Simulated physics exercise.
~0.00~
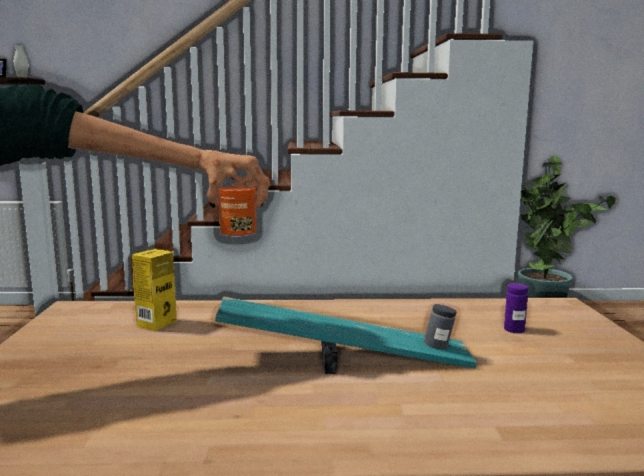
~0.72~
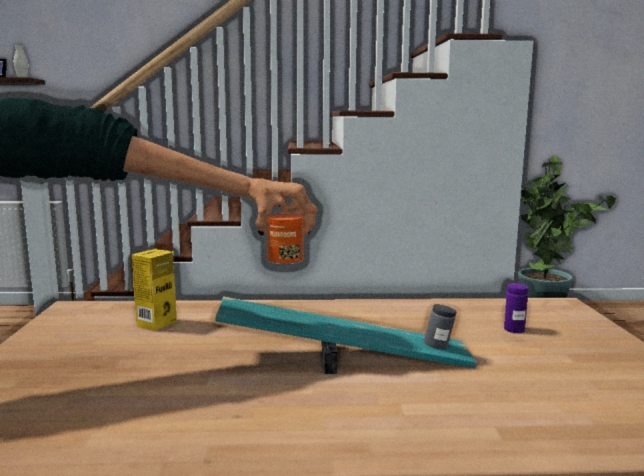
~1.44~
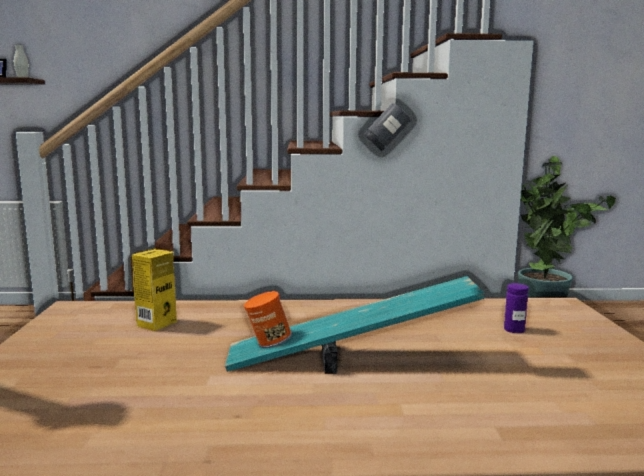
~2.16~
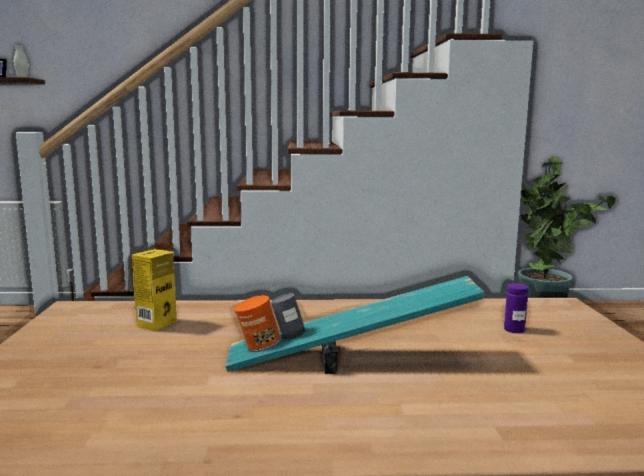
A hand drops an orange tin on a see-saw, flinging the grey shaker up beside it.
